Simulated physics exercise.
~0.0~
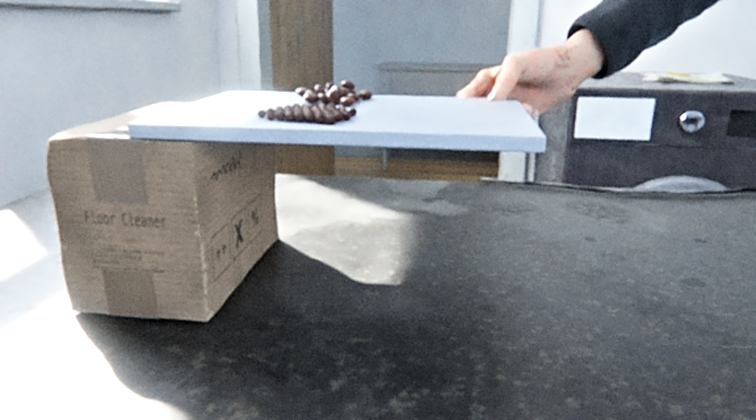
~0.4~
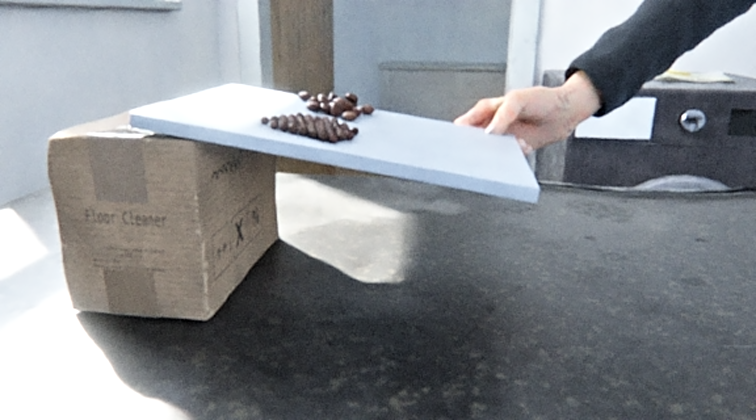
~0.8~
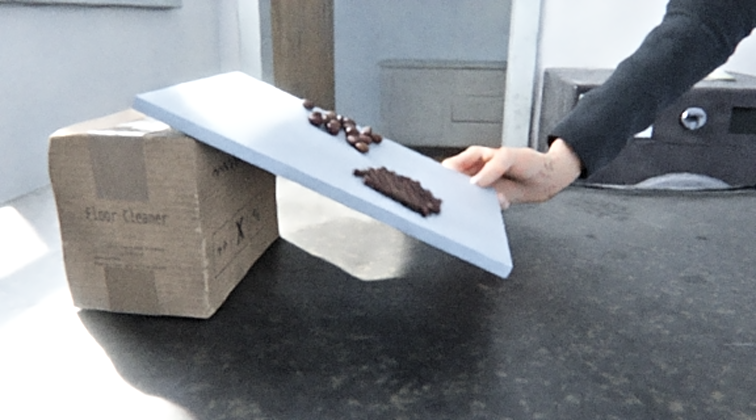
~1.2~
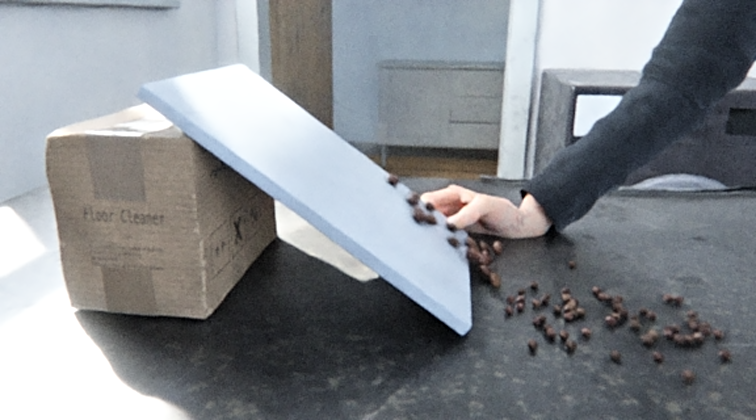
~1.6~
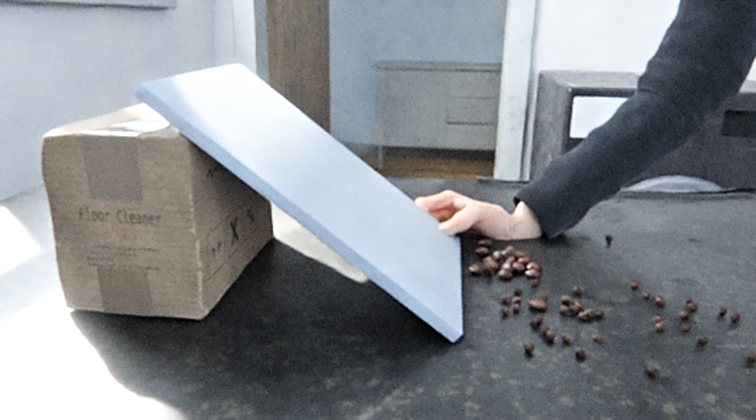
In a bright room, seen from the side by a slightly swaying camera, a dark tabletop holds a brown cardboard box at the left. A pale blue board rests on the box, its right end held by a dark-sleeved hand, with two groups of small brown beans on top. The hand lowers that end, and the board tilts gently while the beans stay on. As it steepens, the groups slide down, then spill past the hand onto the table. Finally the bare board leans steeply from the box, the front group scattered farther right than the back one.
